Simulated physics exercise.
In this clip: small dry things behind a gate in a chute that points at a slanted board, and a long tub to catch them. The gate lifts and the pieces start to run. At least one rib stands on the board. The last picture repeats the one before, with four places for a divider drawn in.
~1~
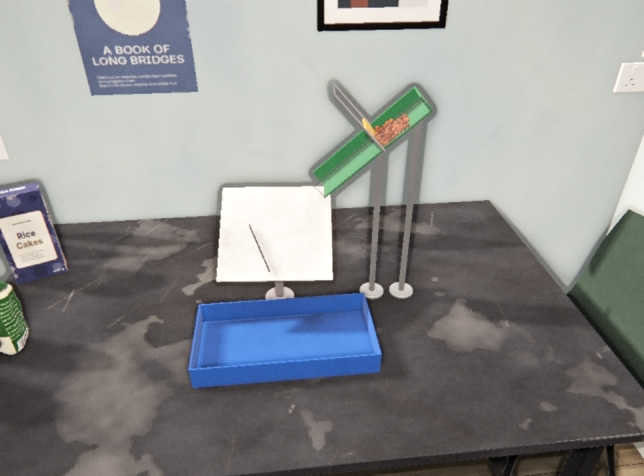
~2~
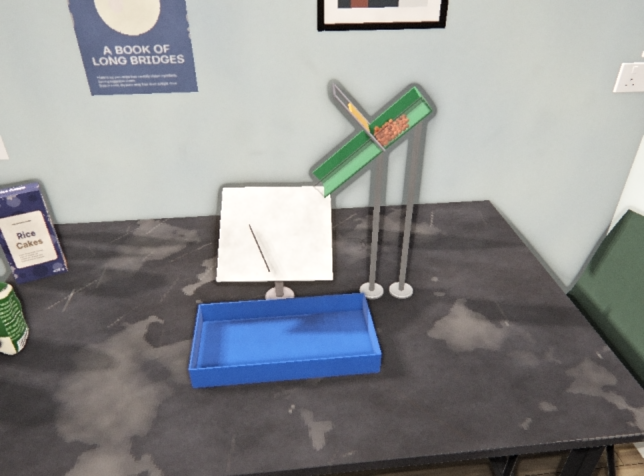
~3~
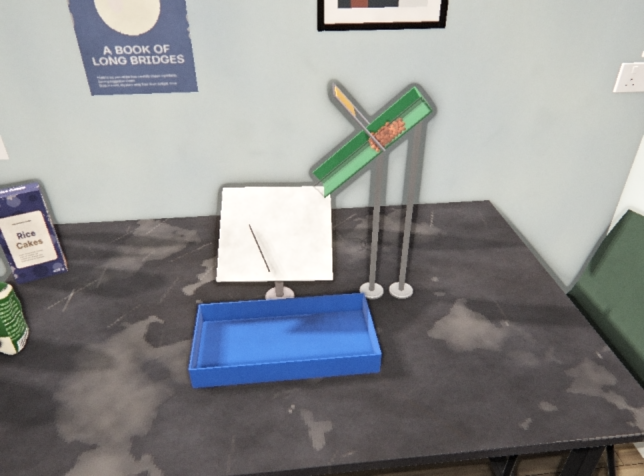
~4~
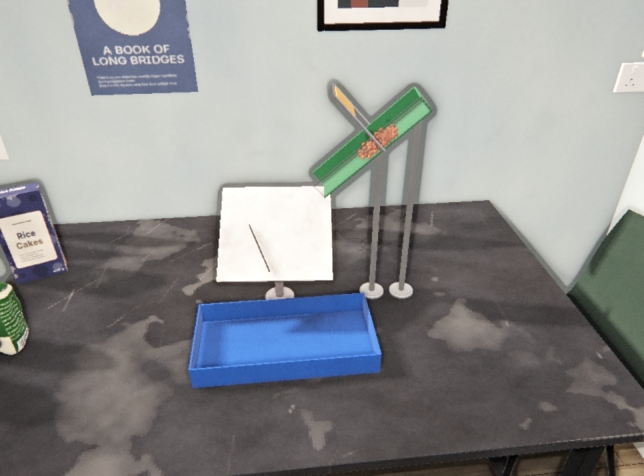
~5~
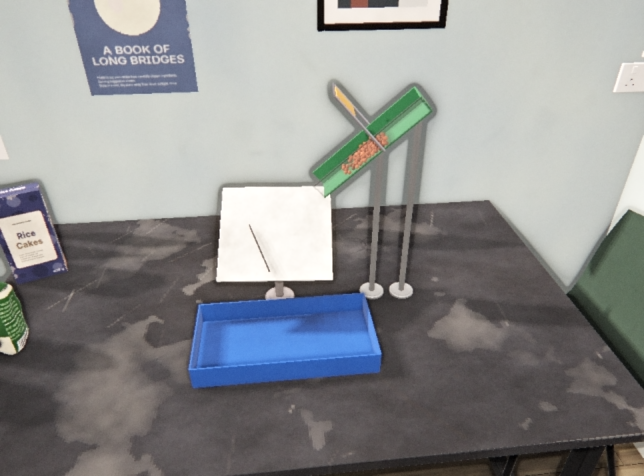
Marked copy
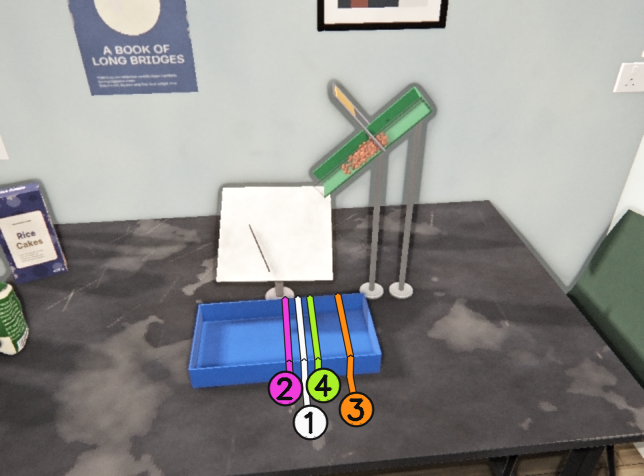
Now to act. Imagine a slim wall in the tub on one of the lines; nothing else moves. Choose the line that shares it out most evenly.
The best line is 2.
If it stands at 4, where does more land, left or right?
Left.
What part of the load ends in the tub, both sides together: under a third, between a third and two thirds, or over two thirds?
Over two thirds.
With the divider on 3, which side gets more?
Left.
On the marked copy, line 1 crosses the front rim at (304, 360); line 2 crosses the front rim at (289, 362); line 3 crosses the front rim at (350, 357); line 4 crosses the front rim at (318, 359).
Choosing 1, of what is caught, nearly all on the left of the divider, a small part on the right.
Choosing 2, of what is caught, about half on the left of the divider, about half on the right.
Choosing 3, of what is caught, all on the left of the divider, none on the right.
Choosing 4, of what is caught, nearly all on the left of the divider, a stray few on the right.
